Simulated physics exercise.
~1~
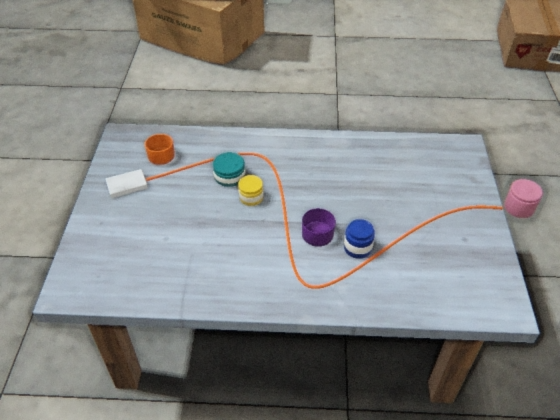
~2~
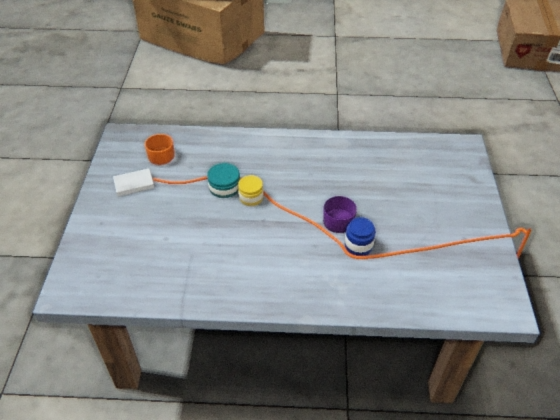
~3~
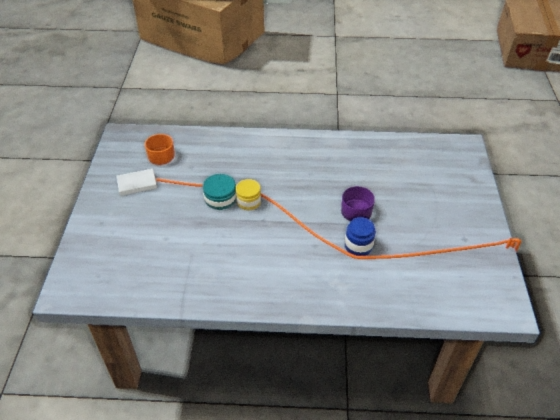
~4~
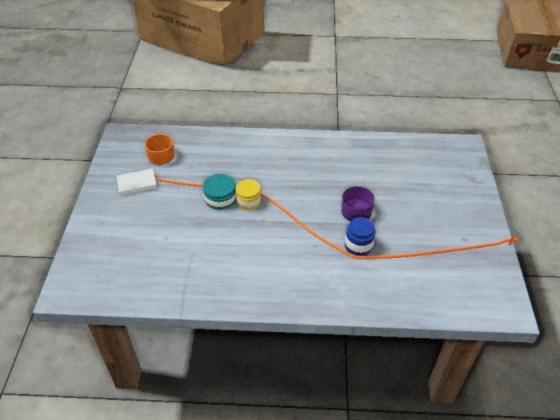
On a grey-tiled floor, a pale wooden table is seen from above and in front, with cardboard boxes behind it. An orange cable winds across the top from a white block at the left, past an orange cup, a teal canister, a yellow tin, a purple cup and a blue jar, to a pink container at the right edge. The pink container drops out of sight over the edge, and the cable pulls tauter. The purple cup shifts right and away, the teal canister slides slightly left and nearer, and the white block edges right. Finally, everything left on the table rests still, with the cable's end at the right edge.
